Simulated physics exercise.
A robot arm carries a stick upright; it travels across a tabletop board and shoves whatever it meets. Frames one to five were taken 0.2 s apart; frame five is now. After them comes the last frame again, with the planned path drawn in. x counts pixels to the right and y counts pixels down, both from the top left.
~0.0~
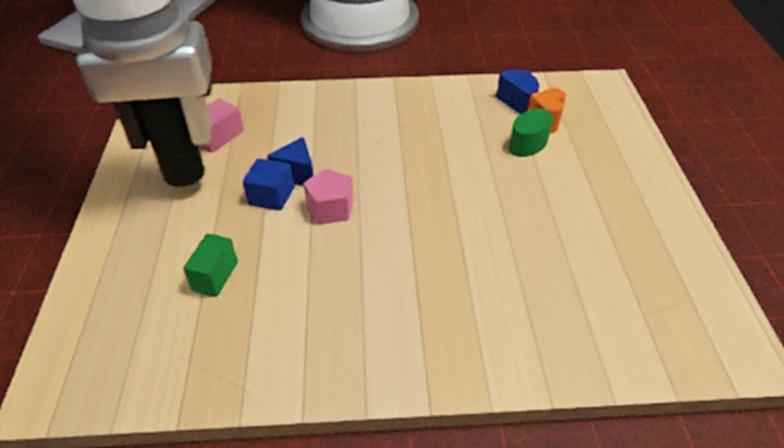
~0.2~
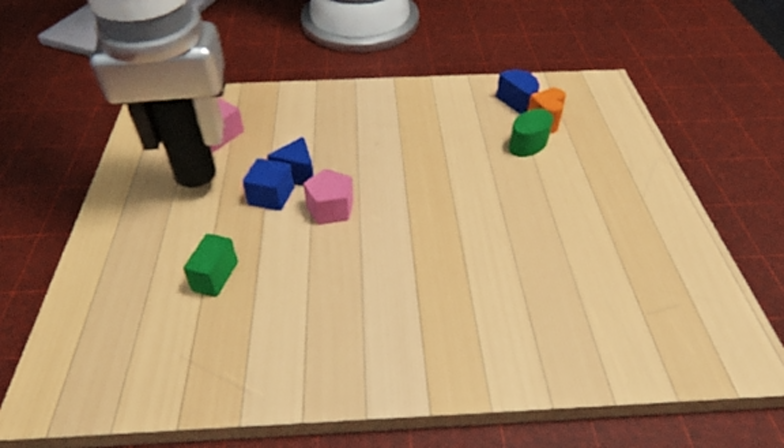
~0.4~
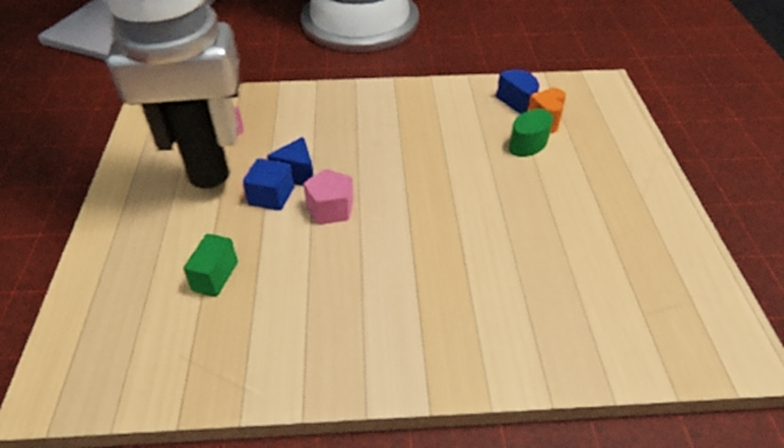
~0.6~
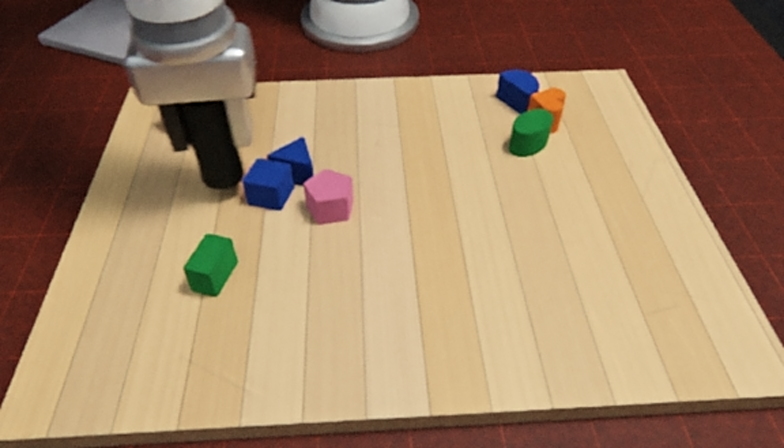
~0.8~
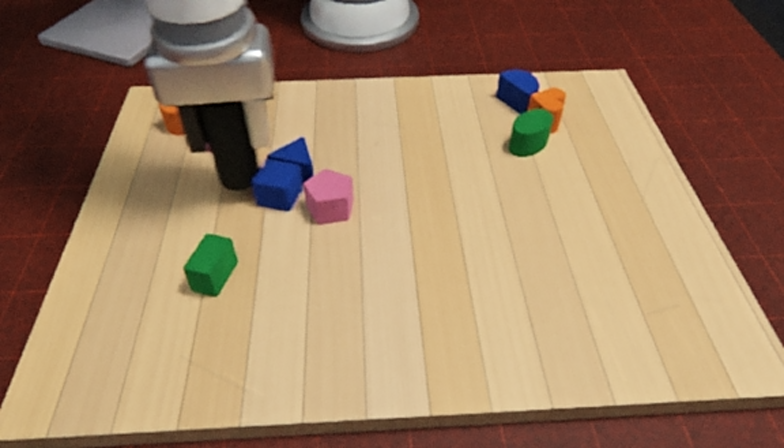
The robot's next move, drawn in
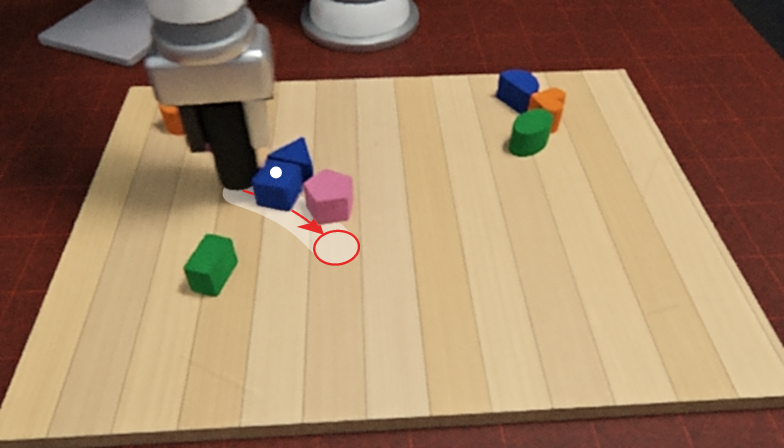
Robot arm sliding its black stick rightward across a wooden board of coloured blocks, nudging a blue block slightly right.
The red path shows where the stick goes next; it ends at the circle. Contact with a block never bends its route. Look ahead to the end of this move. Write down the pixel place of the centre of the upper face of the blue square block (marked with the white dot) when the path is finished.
Answer: (375, 211).
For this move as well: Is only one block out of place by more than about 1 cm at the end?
No, it doesn't check out.
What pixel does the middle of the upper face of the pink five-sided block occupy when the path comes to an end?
It is at (409, 193).
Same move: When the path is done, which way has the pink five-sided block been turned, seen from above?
Top view: Counterclockwise.
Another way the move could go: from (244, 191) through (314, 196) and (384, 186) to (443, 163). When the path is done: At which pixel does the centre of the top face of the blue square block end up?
Somewhere near (403, 187).
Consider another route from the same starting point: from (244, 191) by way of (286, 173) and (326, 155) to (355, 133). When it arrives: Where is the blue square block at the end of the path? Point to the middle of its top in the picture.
The spot you're after is about (302, 171) in the image.
The drawn path runs from (244, 191) through (295, 212) to (337, 247); the dot is on the blue square block.
The first path, step by step. One third of the way, stick (276, 190); blue square block (314, 186); pink five-sided block (355, 190), turned 25° anticlockwise.
Two thirds of the way, stick (308, 209); blue square block (349, 200), turned 20° anticlockwise; pink five-sided block (391, 193), turned 45° anticlockwise.
At the end, stick (335, 234); blue square block (375, 211), turned 45° anticlockwise; blue triangle not moved; pink five-sided block (409, 193), turned 70° anticlockwise.
